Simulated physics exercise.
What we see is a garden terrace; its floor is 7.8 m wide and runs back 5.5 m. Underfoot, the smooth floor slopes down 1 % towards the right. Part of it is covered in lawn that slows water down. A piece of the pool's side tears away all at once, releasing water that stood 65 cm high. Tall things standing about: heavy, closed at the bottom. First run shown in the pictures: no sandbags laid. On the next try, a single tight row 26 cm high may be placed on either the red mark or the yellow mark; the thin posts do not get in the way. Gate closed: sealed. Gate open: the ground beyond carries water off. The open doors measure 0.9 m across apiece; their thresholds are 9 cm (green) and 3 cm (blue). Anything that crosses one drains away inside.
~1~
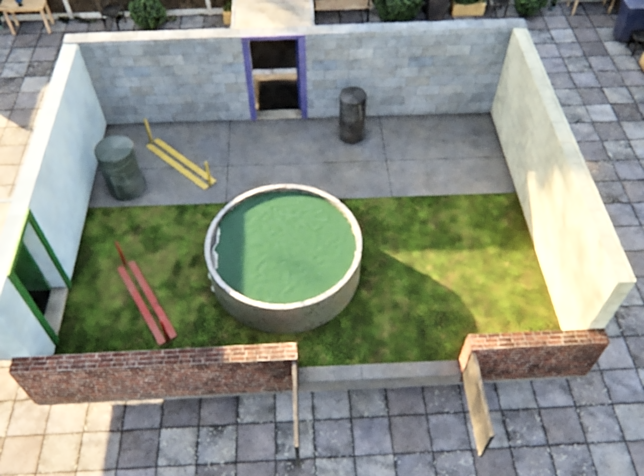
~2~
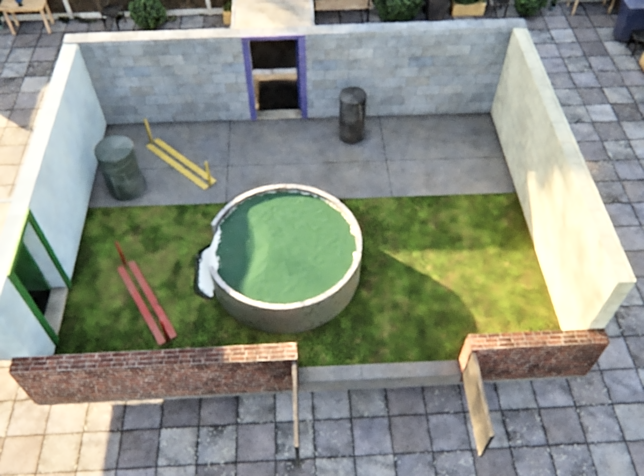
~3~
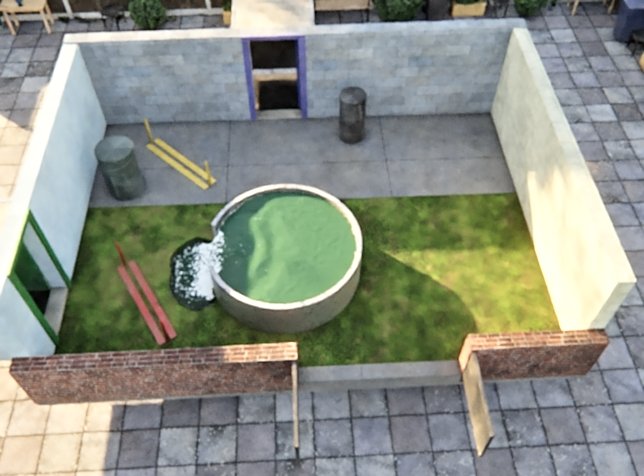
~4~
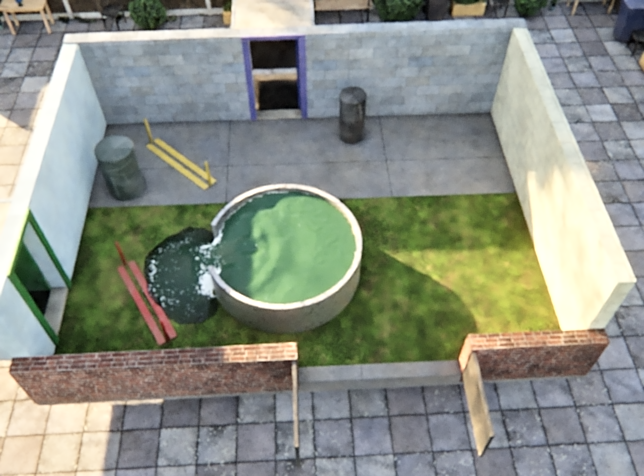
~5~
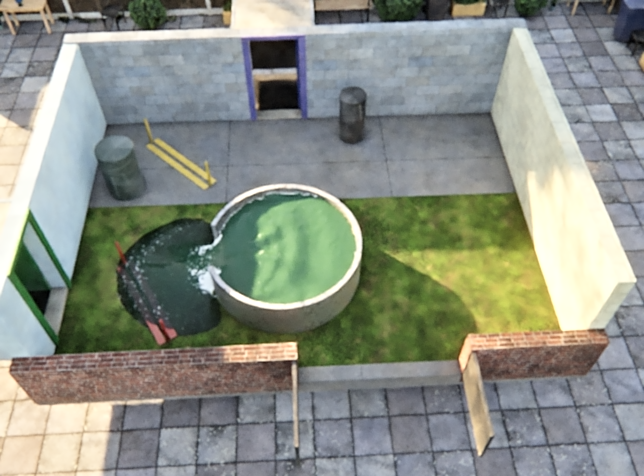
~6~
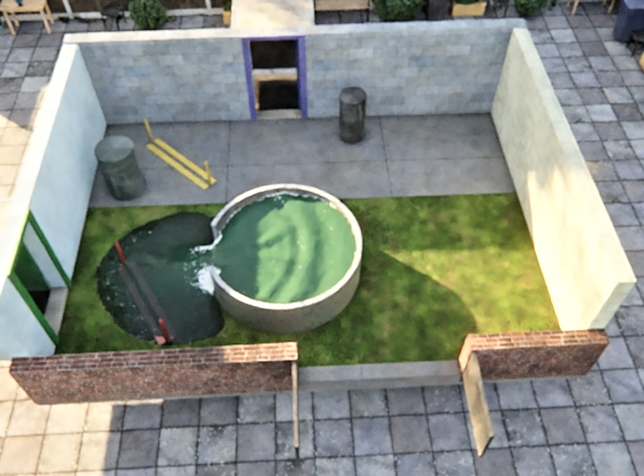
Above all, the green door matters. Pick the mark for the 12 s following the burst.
Red.
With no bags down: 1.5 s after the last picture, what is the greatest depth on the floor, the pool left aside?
28 cm.
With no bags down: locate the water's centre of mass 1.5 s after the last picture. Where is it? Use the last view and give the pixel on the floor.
Close to (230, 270) in the last picture.
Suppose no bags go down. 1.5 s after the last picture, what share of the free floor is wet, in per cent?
I'd guess around 25 in a hundred.
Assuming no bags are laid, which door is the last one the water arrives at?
Blue.
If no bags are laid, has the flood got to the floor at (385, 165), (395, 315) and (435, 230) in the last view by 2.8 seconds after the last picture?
First untouched, next untouched, last untouched.
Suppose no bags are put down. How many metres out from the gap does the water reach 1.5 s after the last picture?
About 3.8 metres out.
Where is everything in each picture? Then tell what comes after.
Still water, 65 cm deep, in the pool at (284, 245), in the first picture.
The front is at a hidden place, 0.5 m from the gap at (214, 263); 0.2 m2 of floor is under water; 65 cm left at the back of the pool, in the second picture.
The front is at (178, 255), 0.8 m from the gap at (214, 265); 0.7 m2 of floor is under water; 65 cm left at the back of the pool, in the third picture.
The front is at (153, 256), 1.1 m from the gap at (215, 266); 1.6 m2 of floor is under water; 65 cm left at the back of the pool, in the fourth picture.
The front is at (122, 266), 1.6 m from the gap at (214, 265); 2.7 m2 of floor is under water; 65 cm left at the back of the pool, in the fifth picture.
The front is at (105, 263), 1.9 m from the gap at (214, 264); 3.7 m2 of floor is under water; 65 cm left at the back of the pool, in the sixth picture.
Then, 0.7 s after the last picture water covers 20 % of the floor and is deepest (31 cm) near (205, 271) in the run without bags; in at the green door, 1 L with no bags, 0 L with the row on red, 2 L on yellow.
Then, 1.5 s after the last picture water covers 25 % of the floor and is deepest (28 cm) near (52, 367) in the run without bags; in at the green door, 35 L with no bags, 0 L with the row on red, 39 L on yellow.
Then, 2.8 s after the last picture water covers 35 % of the floor and is deepest (22 cm) near (205, 271) in the run without bags; in at the green door, 89 L with no bags, 0 L with the row on red, 94 L on yellow.
Then, 6.3 s after the last picture water covers 65 % of the floor and is deepest (14 cm) near (68, 295) in the run without bags; in at the green door, 156 L with no bags, 1 L with the row on red, 160 L on yellow.
Then, 11.3 s after the last picture water covers 95 % of the floor and is deepest (10 cm) near (224, 338) in the run without bags; in at the green door, 171 L with no bags, 3 L with the row on red, 176 L on yellow.
